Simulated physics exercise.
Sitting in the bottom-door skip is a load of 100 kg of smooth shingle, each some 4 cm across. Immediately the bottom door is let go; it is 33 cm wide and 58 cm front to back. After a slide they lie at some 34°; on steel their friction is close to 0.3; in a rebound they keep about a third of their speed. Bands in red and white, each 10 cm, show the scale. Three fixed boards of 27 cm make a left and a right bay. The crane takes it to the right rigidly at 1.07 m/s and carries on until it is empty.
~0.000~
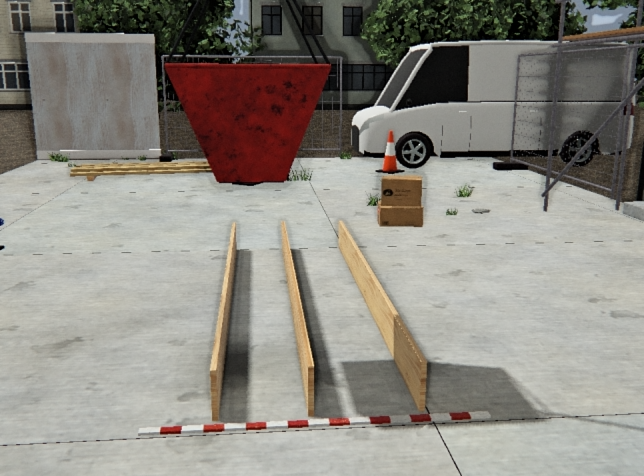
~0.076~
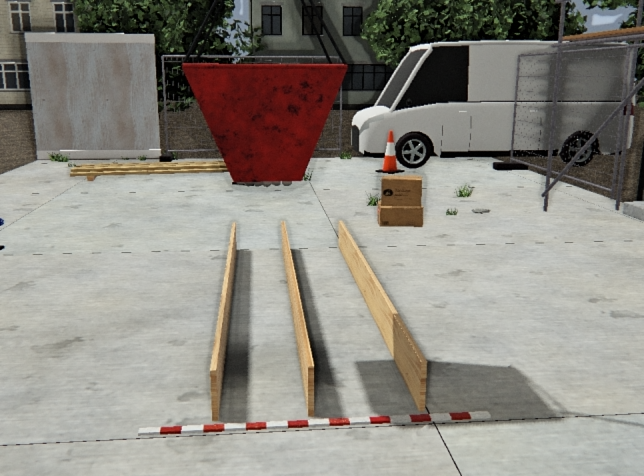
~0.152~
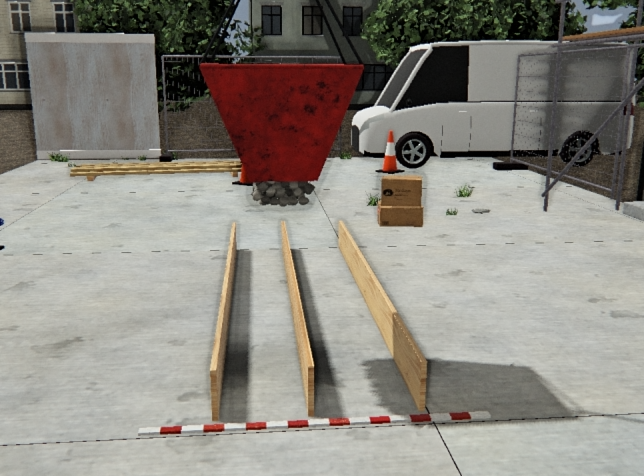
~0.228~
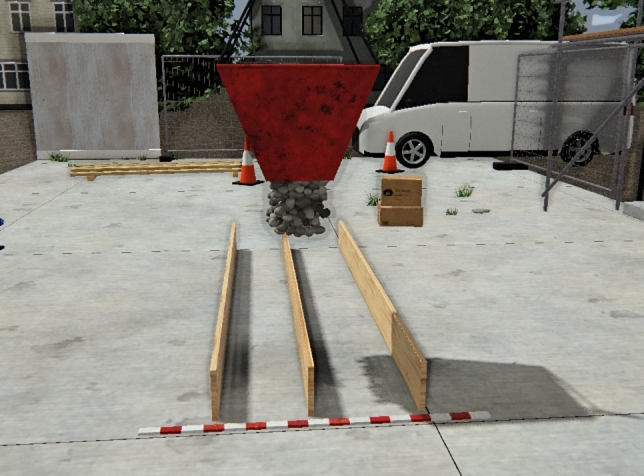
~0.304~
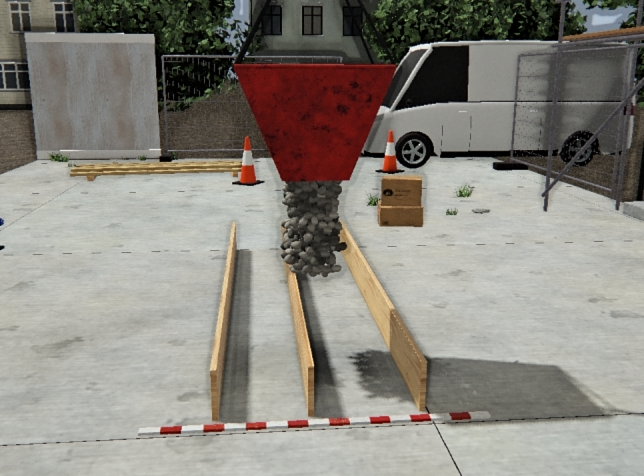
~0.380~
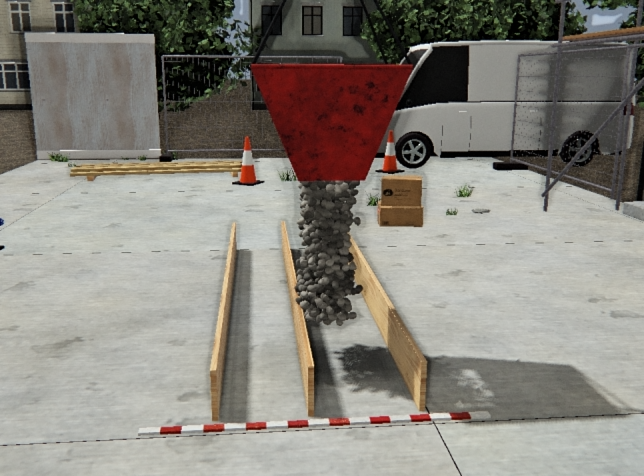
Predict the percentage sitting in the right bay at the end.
100 per cent, roughly.
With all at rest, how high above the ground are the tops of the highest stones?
I'd put it at close to 22 cm off the ground.
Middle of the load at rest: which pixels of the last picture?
(352, 351).
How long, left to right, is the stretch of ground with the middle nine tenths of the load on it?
Width: Near 50 cm.
After 0.7 s, 0 % in the bottom-door skip, 100 % falling or lying in the right bay; the stones farthest right are at (394, 330).
After 1.1 s, 0 % in the bottom-door skip, 100 % falling or lying in the right bay, 0 % falling or lying right of the bays; the stones farthest right are at (410, 346).
After 1.7 s, 0 % in the bottom-door skip, 100 % falling or lying in the right bay, 0 % falling or lying right of the bays; the stones farthest right are at (410, 345).
After 2.6 s, 0 % in the bottom-door skip, 100 % falling or lying in the right bay, 0 % falling or lying right of the bays; the stones farthest right are at (410, 345).
After 4.5 s, 0 % in the bottom-door skip, 100 % in the right bay, 0 % right of the bays; the stones farthest right are at (410, 345).
